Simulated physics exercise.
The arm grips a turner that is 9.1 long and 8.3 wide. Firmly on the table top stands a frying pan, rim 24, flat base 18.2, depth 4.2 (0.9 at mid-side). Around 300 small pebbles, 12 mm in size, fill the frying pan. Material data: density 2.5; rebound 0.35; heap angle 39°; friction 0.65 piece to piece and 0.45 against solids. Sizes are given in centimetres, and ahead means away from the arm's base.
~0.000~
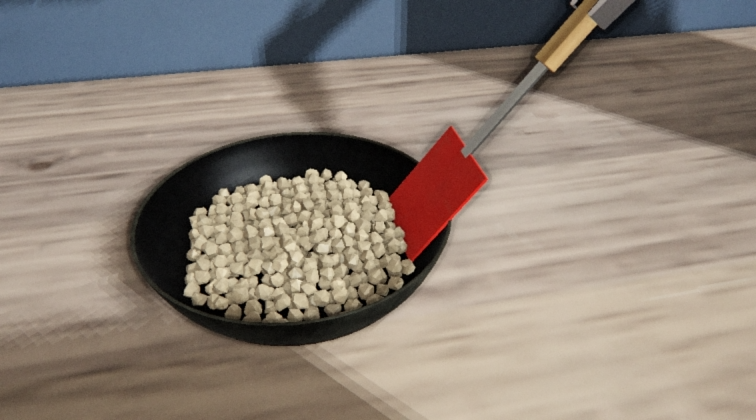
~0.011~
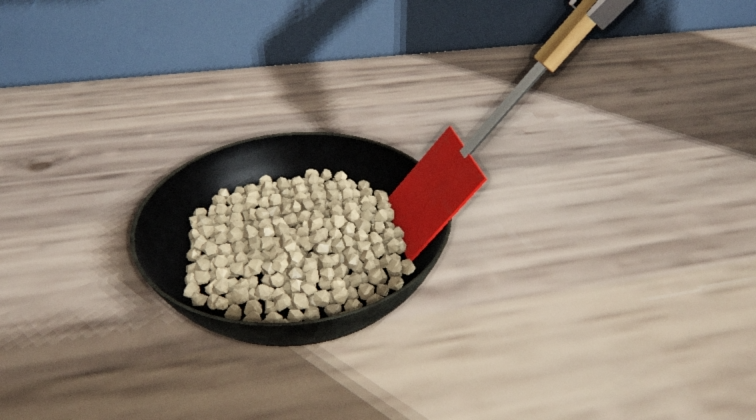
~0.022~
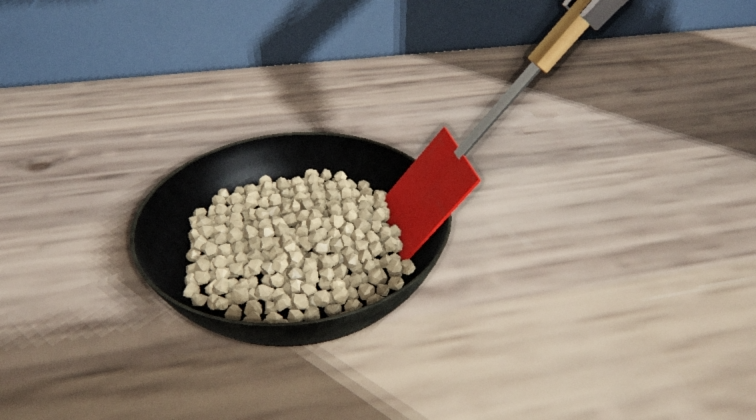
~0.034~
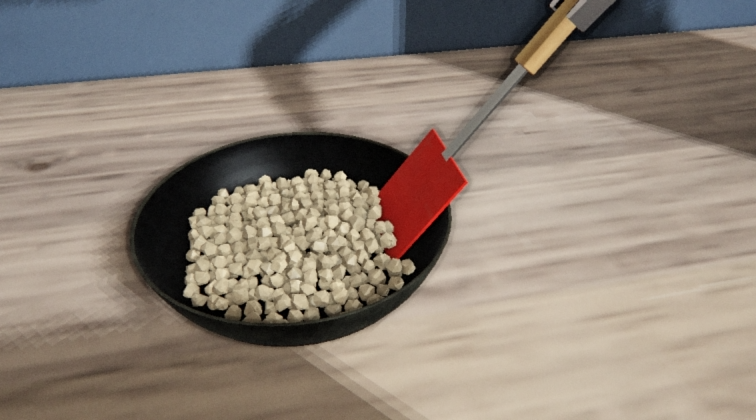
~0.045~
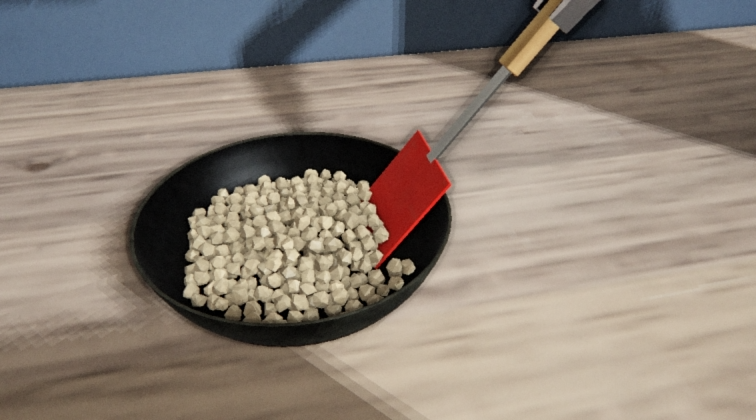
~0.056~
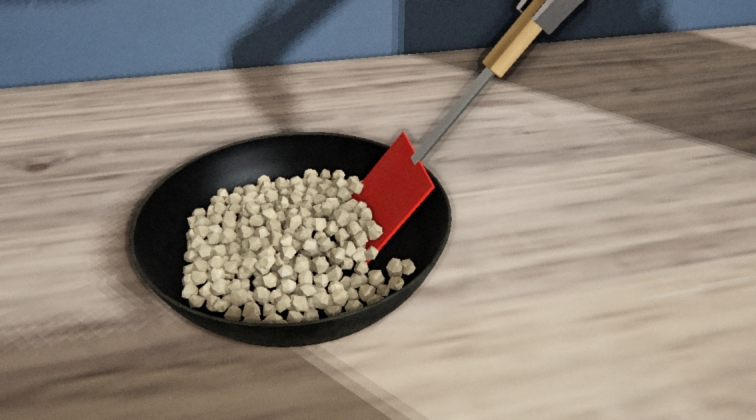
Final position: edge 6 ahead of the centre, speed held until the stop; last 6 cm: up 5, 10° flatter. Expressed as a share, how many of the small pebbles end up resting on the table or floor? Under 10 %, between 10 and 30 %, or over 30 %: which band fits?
The band that fits is between 10 and 30 %.
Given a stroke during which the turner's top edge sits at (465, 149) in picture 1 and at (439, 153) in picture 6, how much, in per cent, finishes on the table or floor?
Close to 5 in a hundred.
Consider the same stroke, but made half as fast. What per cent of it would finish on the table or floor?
In that case, around 0 per cent would end on the table or floor.
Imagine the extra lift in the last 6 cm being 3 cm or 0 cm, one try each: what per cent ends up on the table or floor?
Try one gives about 20 in a hundred, try two about 5 in a hundred.
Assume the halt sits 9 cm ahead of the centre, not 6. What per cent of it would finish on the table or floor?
Estimate: Approx. 25 %.
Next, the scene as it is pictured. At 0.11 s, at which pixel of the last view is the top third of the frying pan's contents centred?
Near (262, 220).
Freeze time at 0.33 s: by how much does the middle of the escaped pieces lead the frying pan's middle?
I'd put it at some 26 centimetres.
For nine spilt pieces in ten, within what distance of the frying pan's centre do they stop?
It comes out at close to 45 centimetres.
By 0.08 s, sloping 52°, highest piece 5 above the table; 300 in the frying pan.
By 0.11 s, sloping 48°, highest piece 7 above the table; 300 in the frying pan.
By 0.33 s, sloping 42°, highest piece 5 above the table; 245 in the frying pan, 54 on the table or floor, 1 on the blade or in flight.
By 1.38 s, sloping 42°, highest piece 5 above the table; 245 in the frying pan, 55 on the table or floor.
Final count, 245 in the frying pan, 55 on the table or floor. That is 18 % on the table or floor.
